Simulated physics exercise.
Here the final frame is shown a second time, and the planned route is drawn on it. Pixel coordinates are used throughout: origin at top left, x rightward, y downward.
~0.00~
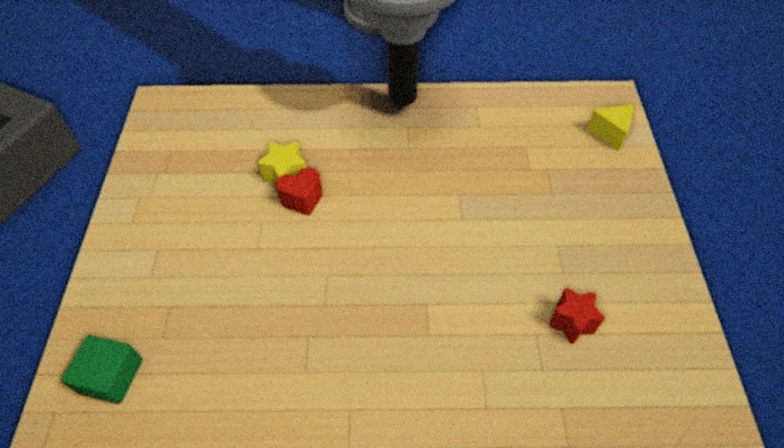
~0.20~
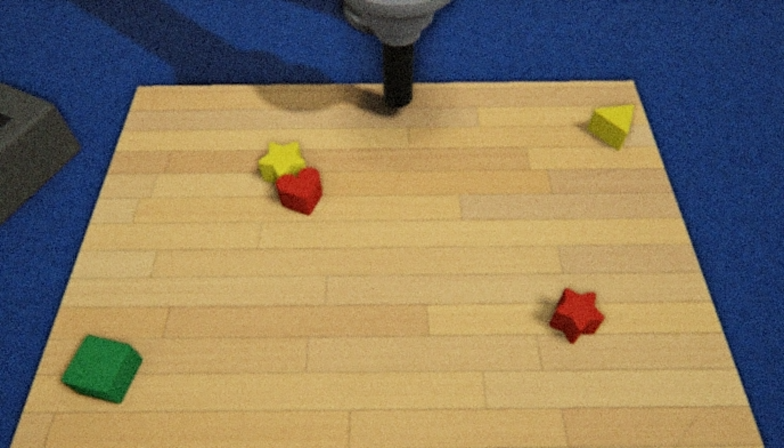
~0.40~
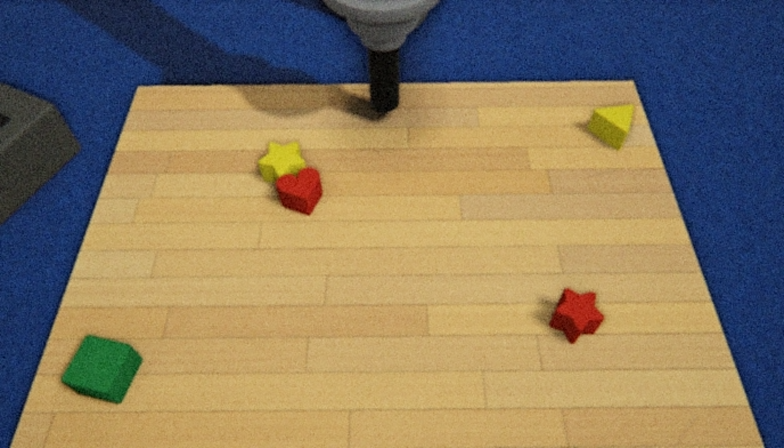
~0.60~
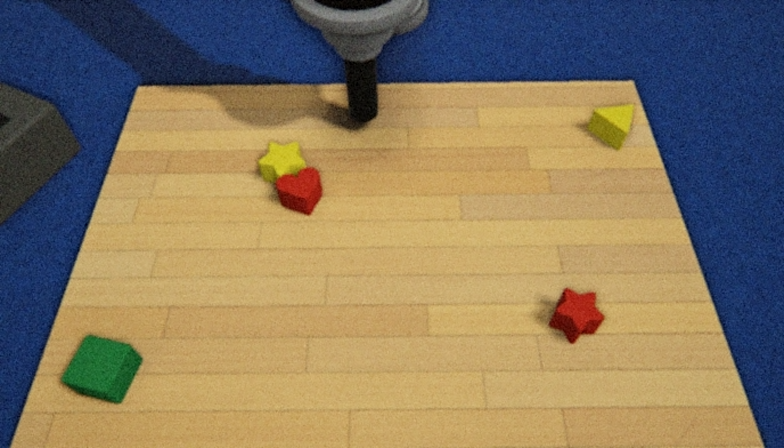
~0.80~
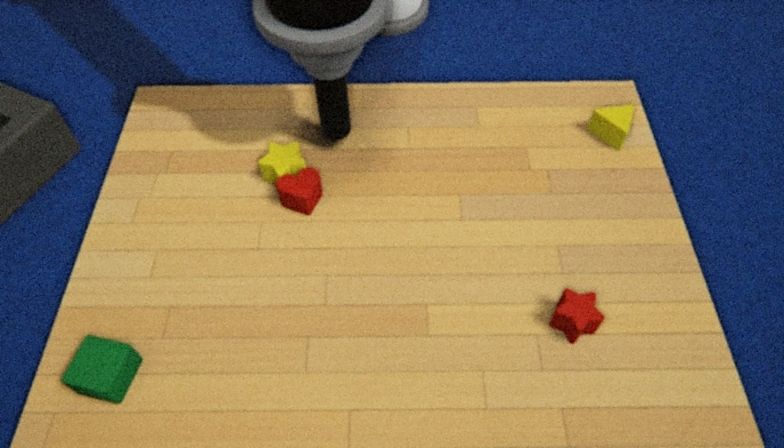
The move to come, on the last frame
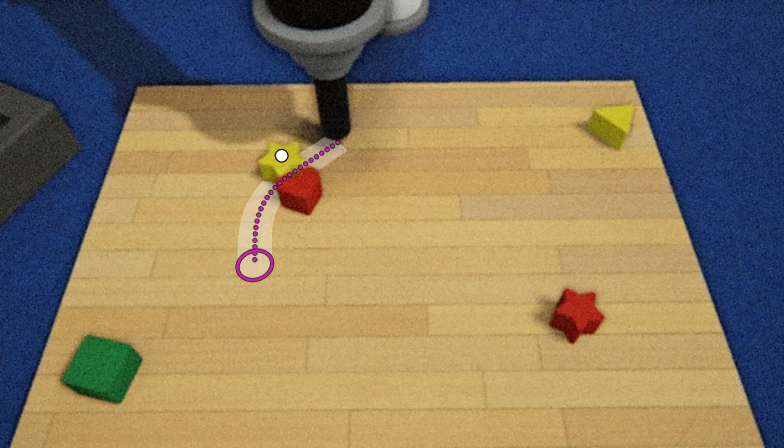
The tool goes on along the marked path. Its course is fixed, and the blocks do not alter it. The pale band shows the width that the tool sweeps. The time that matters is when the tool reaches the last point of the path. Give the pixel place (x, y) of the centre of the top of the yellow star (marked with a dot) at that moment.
It is going to be at (220, 193).
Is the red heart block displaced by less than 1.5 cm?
Yes - that is the case.
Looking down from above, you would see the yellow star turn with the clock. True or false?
True
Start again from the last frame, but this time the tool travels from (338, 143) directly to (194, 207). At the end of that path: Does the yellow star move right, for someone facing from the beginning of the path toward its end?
I believe not.
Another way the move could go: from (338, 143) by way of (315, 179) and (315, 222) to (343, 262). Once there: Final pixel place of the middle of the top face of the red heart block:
The red heart block ends near (284, 221).
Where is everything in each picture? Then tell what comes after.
In the first frame, lower end of the tool at (403, 97), tops of blocks, yellow star at (282, 156), red heart block at (299, 181).
In the second frame, tool at (398, 98), blocks as before.
In the third frame, tool at (385, 103), blocks as before.
In the fourth frame, tool at (364, 112), blocks as before.
In the fifth frame, tool at (336, 130), yellow star at (282, 156), red heart block at (299, 181).
The drawn path runs from (338, 143) by way of (293, 172) and (259, 213) to (255, 265); the dot is on the yellow star.
What follows on the original path. One third of the way, tool at (290, 160); yellow star at (259, 166).
Two thirds of the way, tool at (255, 201); yellow star at (221, 191), turned 25° clockwise; red heart block at (296, 185), turned 25° anticlockwise.
At the end, tool at (250, 254); yellow star at (220, 193), turned 35° clockwise; red heart block at (296, 185), turned 25° anticlockwise.
